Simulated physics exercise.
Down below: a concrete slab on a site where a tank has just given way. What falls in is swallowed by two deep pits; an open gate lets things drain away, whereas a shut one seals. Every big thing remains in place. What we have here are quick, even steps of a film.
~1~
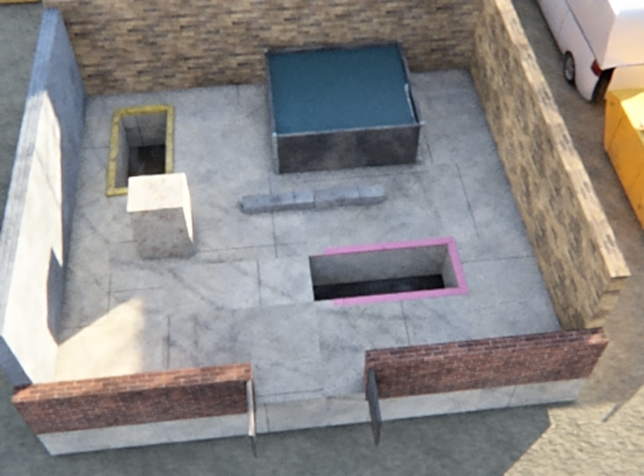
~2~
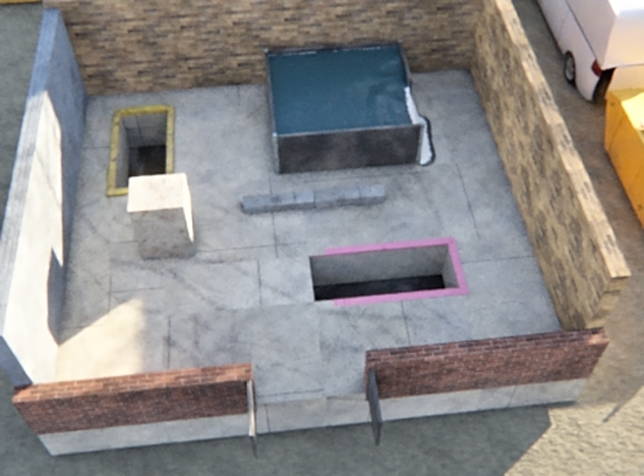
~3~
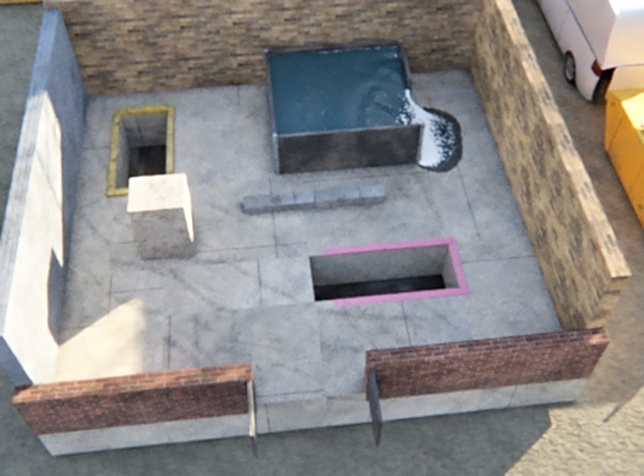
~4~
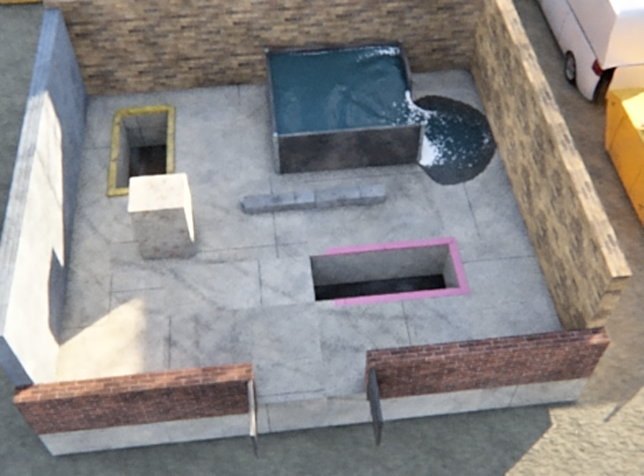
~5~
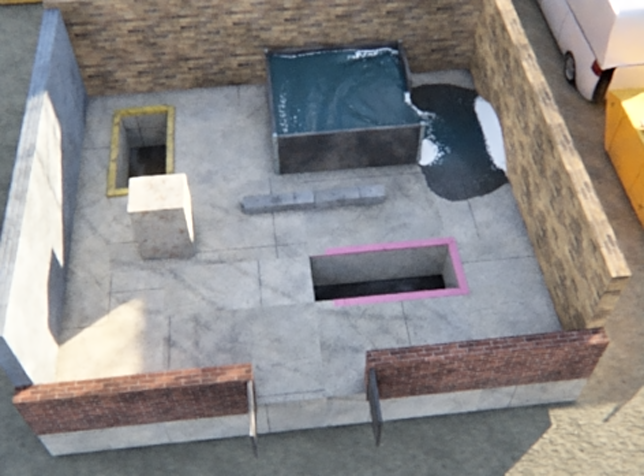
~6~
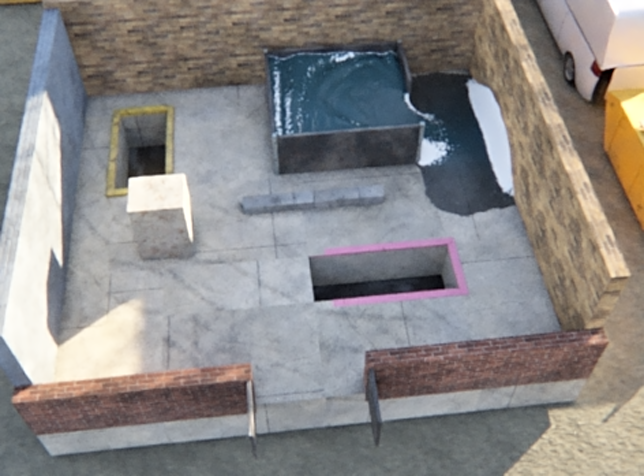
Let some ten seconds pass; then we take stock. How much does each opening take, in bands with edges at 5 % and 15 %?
Gate: Less than 5 %, pink pit: More than 15 %, yellow pit: Less than 5 %.
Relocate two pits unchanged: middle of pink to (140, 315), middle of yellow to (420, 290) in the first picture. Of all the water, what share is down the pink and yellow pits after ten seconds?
Estimated shares - pink: 6 %; yellow: 30 %.
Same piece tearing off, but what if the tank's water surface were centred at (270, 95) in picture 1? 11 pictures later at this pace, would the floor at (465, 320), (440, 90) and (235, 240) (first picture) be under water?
Going through the three spots, I'd say high and dry, swamped, high and dry.
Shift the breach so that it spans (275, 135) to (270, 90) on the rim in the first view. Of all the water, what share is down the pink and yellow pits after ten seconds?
Per cent: Pink 2, yellow 50.
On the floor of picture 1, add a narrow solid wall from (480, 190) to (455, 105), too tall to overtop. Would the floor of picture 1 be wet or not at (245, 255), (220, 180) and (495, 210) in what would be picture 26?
In the order you listed them: Unsoaked, unsoaked, soaked.
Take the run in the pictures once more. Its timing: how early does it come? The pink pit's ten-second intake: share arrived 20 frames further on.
My guess is about 15 %.
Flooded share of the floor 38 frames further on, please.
Estimated share: About 70 %.
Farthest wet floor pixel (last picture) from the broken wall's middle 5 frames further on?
By then the tip should be at about (541, 304).
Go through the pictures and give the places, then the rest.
The first picture shows the tank at (340, 89) is whole and still.
In the second picture, water pours out at (412, 126) and has run to (423, 164).
In the third picture, the front is at (448, 118), out from the gap at (412, 129).
In the fourth picture, water pours out at (412, 130) and has run to (487, 124).
In the fifth picture, water pours out at (411, 129) and has run to (506, 178).
In the sixth picture, water pours out at (411, 129) and has run to (513, 200).
A moment on, water covers 15 % of the floor; the gate 0 %, the pink pit 0 %, the yellow pit 0 %.
Next, water covers 25 % of the floor; the gate 0 %, the pink pit 1 %, the yellow pit 0 %.
Then, water covers 40 % of the floor; the gate 0 %, the pink pit 4 %, the yellow pit 0 %.
Later, water covers 70 % of the floor; the gate 1 %, the pink pit 13 %, the yellow pit 1 %.
In the end, water covers 85 % of the floor; the gate 3 %, the pink pit 24 %, the yellow pit 1 %.
